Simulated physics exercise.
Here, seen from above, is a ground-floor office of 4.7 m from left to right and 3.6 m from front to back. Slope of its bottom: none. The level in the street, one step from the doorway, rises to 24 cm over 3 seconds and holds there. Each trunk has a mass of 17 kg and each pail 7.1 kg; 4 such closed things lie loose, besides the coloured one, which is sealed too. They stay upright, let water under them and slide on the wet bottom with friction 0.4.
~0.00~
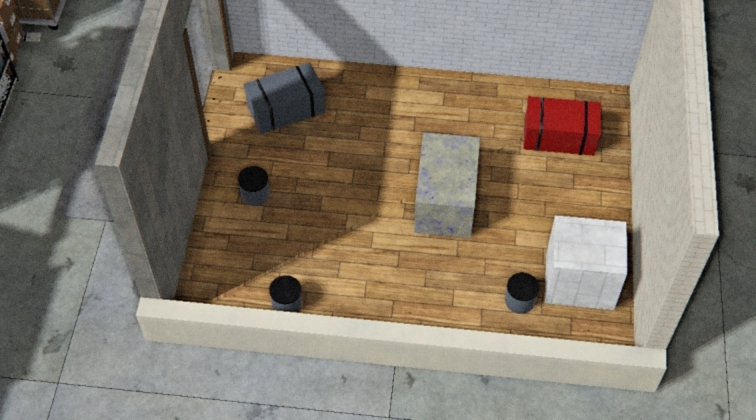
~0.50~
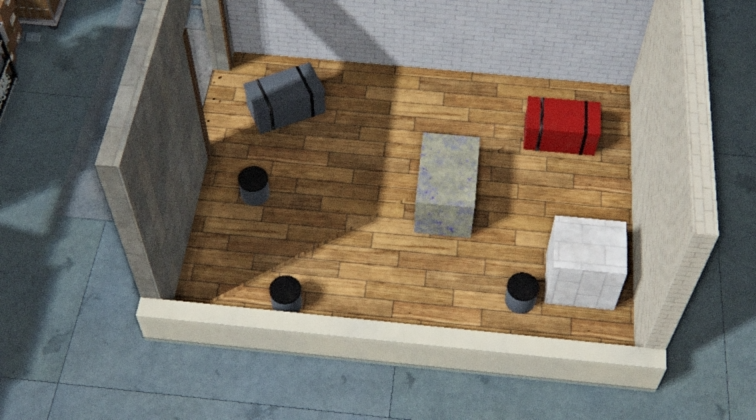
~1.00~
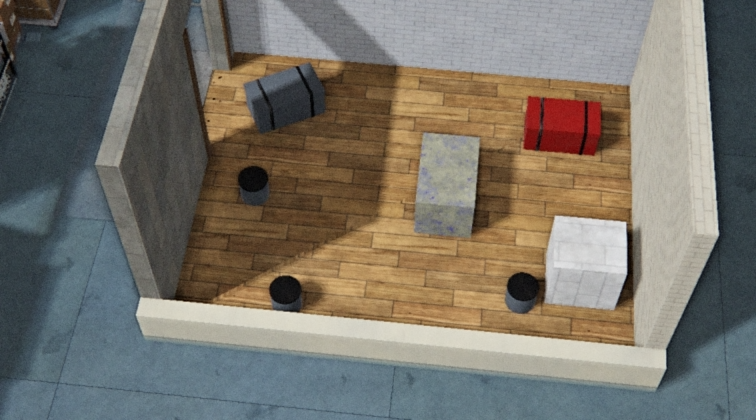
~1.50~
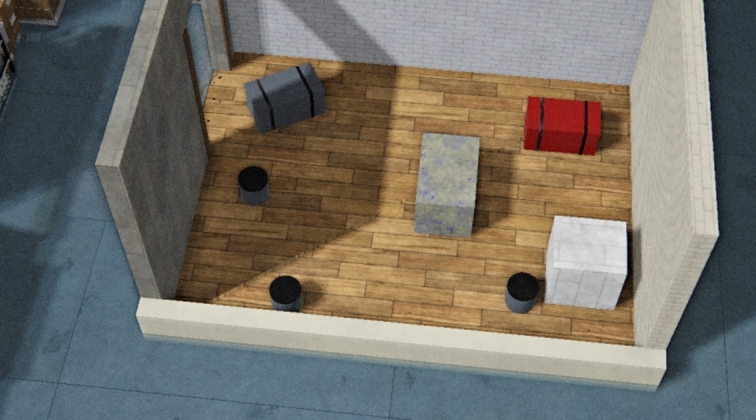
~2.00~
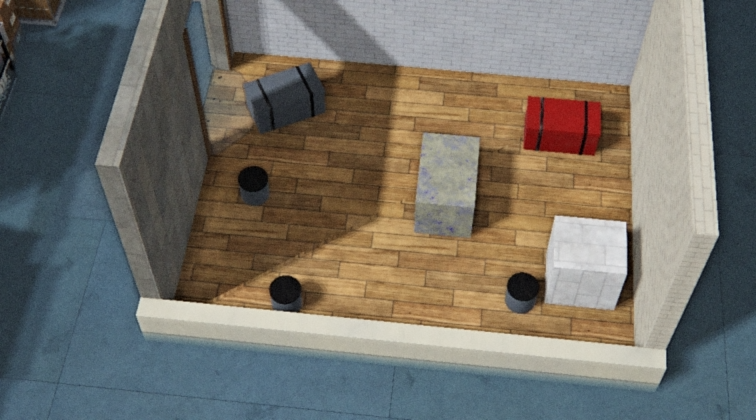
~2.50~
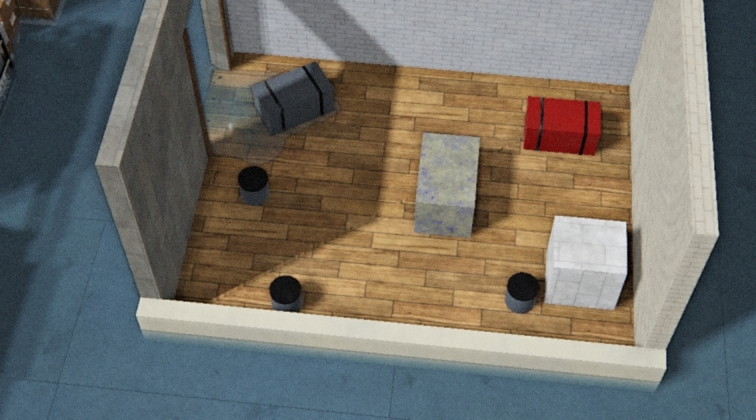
In this clip, bluish water spreads over the paving around a wood-floored room holding a red trunk, blocks and dark cylinders, then enters at the upper-left doorway, where the grey trunk shifts slightly right while everything else stays still.
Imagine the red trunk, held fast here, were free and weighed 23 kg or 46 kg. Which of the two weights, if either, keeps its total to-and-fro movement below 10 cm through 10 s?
I'd wager no choice works.
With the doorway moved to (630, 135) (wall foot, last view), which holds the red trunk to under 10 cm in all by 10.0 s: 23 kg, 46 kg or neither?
Result: Neither option suffices.
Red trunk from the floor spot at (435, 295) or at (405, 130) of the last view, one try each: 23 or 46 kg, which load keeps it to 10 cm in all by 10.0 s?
Note, in order: Heavier only OK; none OK.
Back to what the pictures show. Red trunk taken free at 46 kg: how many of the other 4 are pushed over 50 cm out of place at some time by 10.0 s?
Total: 2.
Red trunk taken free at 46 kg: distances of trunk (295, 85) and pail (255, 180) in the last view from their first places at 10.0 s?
Respectively 300 and 0 cm.
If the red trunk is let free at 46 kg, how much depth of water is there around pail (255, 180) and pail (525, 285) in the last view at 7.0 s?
First roughly 2 cm, second roughly 4 cm.
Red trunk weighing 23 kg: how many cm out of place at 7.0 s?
Shift: About 80 cm.
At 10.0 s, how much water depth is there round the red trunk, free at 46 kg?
About 13 cm.
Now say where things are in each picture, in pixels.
The first frame shows the red trunk at (564, 115) rests on the ground; water covers 0.0 m2; 0 of 5 have shifted.
The second frame shows the red trunk at (564, 115), on the bottom; water covers 0.0 m2; 0 of 5 have shifted.
The third frame shows the red trunk at (564, 115) rests on the ground; 0.0 m2 under water; 0 of 5 have shifted.
The fourth frame shows the red trunk at (564, 115), on the bottom; 0.0 m2 under water; 0 of 5 have shifted.
The fifth frame shows the red trunk at (564, 115), on the bottom; 0.3 m2 under water; 0 of 5 have shifted.
The sixth frame shows the red trunk at (564, 115), on the bottom; water covers 0.8 m2; 1 of 5 have shifted.
After 3.5 s the red trunk would be 0 cm from its start with 23 kg and 0 cm from its start with 46 kg; 0 cm of water round it then.
After 4.5 s the red trunk would be 0 cm from its start with 23 kg and 0 cm from its start with 46 kg; 1 cm of water round it then.
After 7.0 s the red trunk would be 70 cm from its start with 23 kg and 3 cm from its start with 46 kg; 8 cm of water round it then.
After 10.0 s the red trunk would be 128 cm from its start with 23 kg and 93 cm from its start with 46 kg; 13 cm of water round it then.
